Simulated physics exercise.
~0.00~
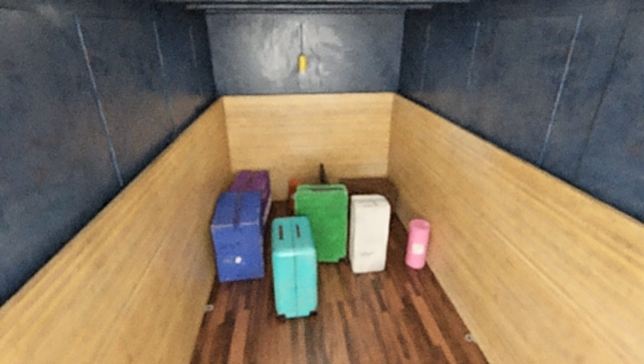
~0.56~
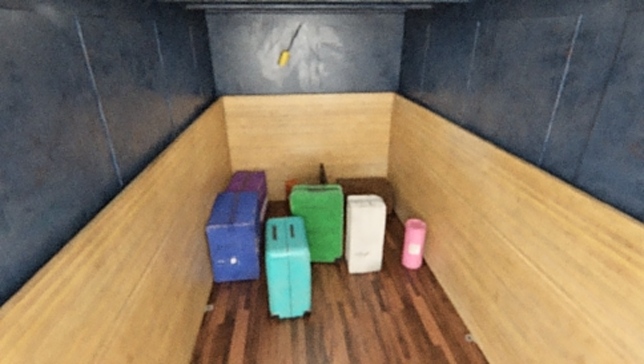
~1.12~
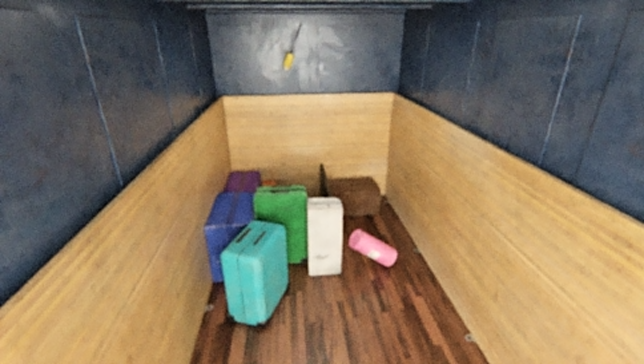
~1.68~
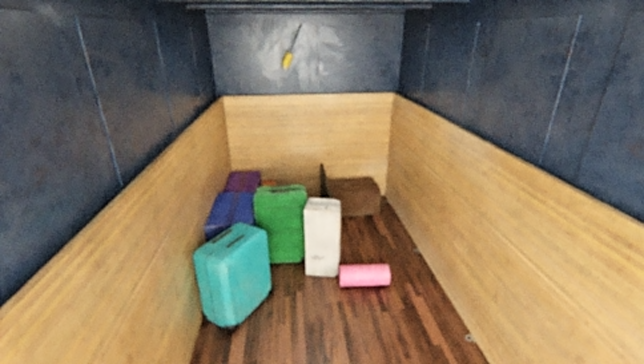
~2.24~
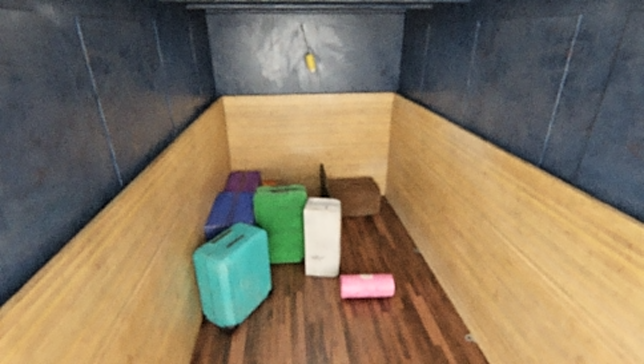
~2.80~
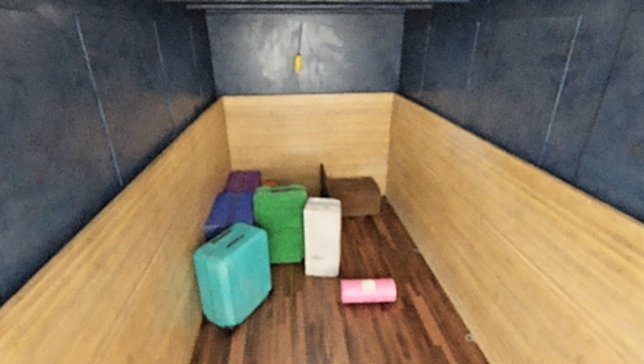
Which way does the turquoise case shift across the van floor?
The turquoise case shifts to the left, ending close to the left wall while still upright.
